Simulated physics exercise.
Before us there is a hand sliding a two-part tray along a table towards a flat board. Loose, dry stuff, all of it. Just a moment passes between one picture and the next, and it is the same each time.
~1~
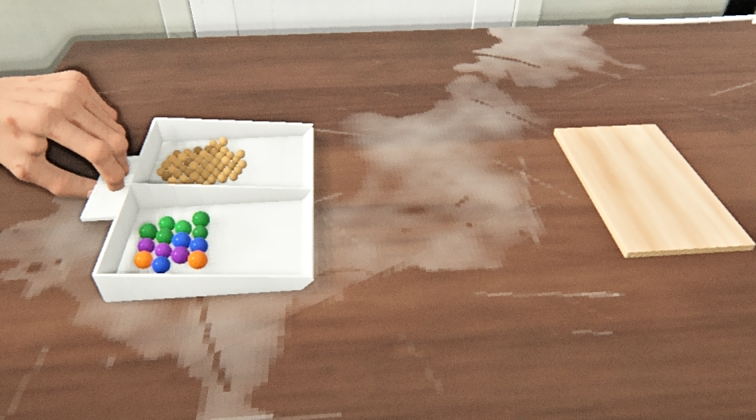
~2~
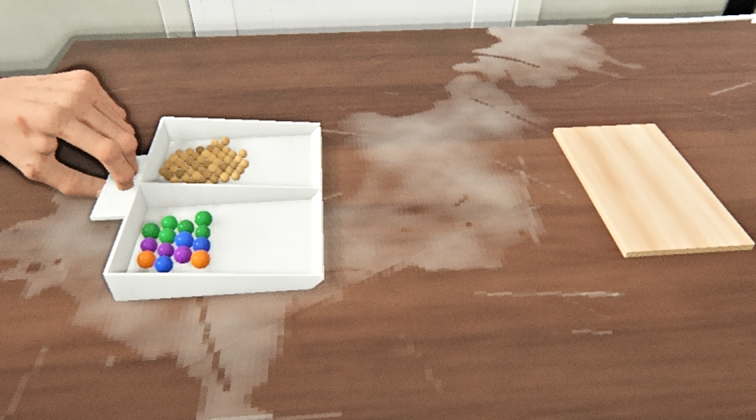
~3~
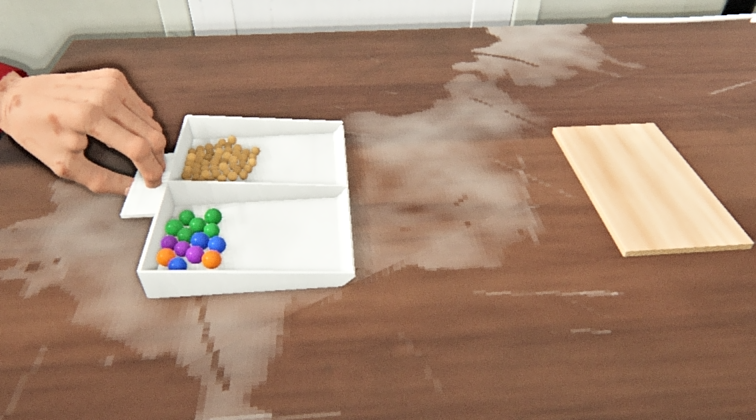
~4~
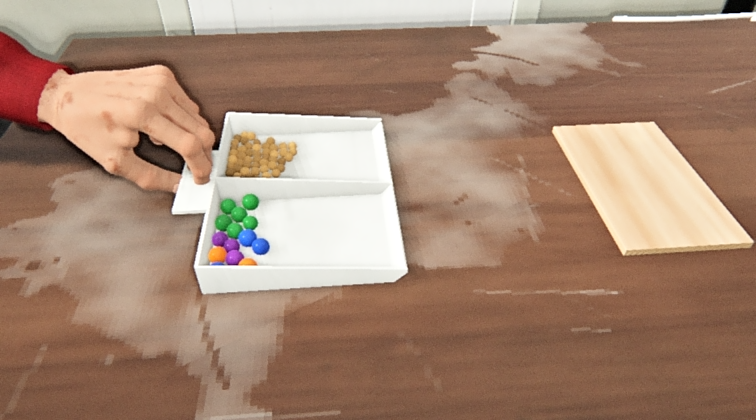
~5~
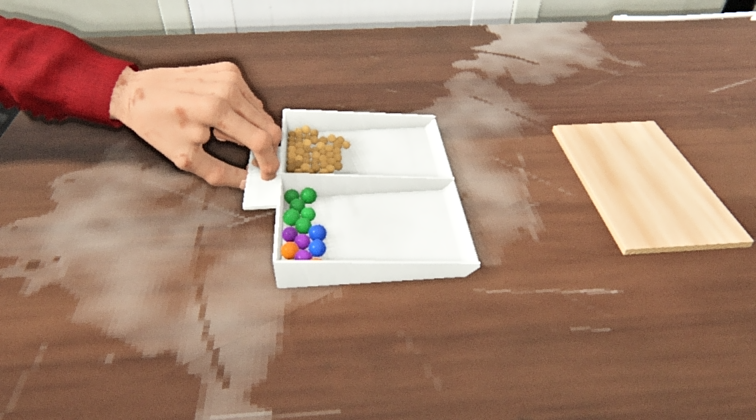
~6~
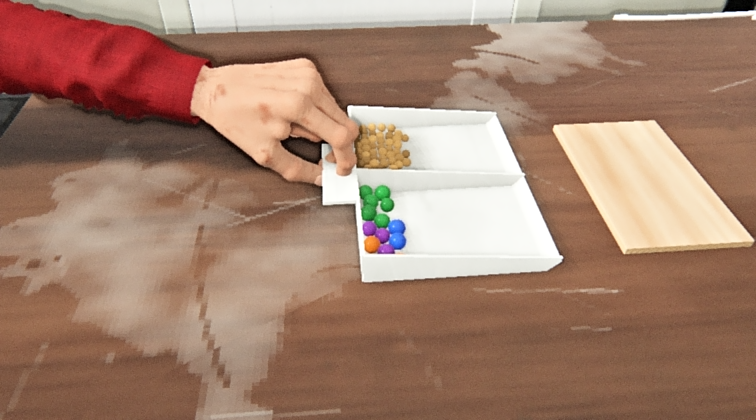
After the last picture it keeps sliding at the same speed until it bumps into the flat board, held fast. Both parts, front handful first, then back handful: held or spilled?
Front handful: Partly spilled; back handful: Partly spilled.
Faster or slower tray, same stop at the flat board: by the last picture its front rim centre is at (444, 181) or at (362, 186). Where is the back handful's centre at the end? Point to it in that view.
About (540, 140), then about (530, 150).
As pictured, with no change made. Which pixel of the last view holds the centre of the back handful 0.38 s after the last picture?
Its centre should sit roughly at (556, 144).
Then, 0.03 s on from there, tray still sliding, front rim near (554, 176); front handful all inside; back handful all inside.
Then, 0.17 s on from there, tray stopped at the flat board; front handful all inside, moved towards the front rim; back handful near a quarter out of the tray.
Then, 0.38 s on from there, tray stopped at the flat board; front handful near two thirds out of the tray; back handful near half out of the tray.
In the end, tray stopped at the flat board; front handful near two thirds out of the tray; back handful near half out of the tray.
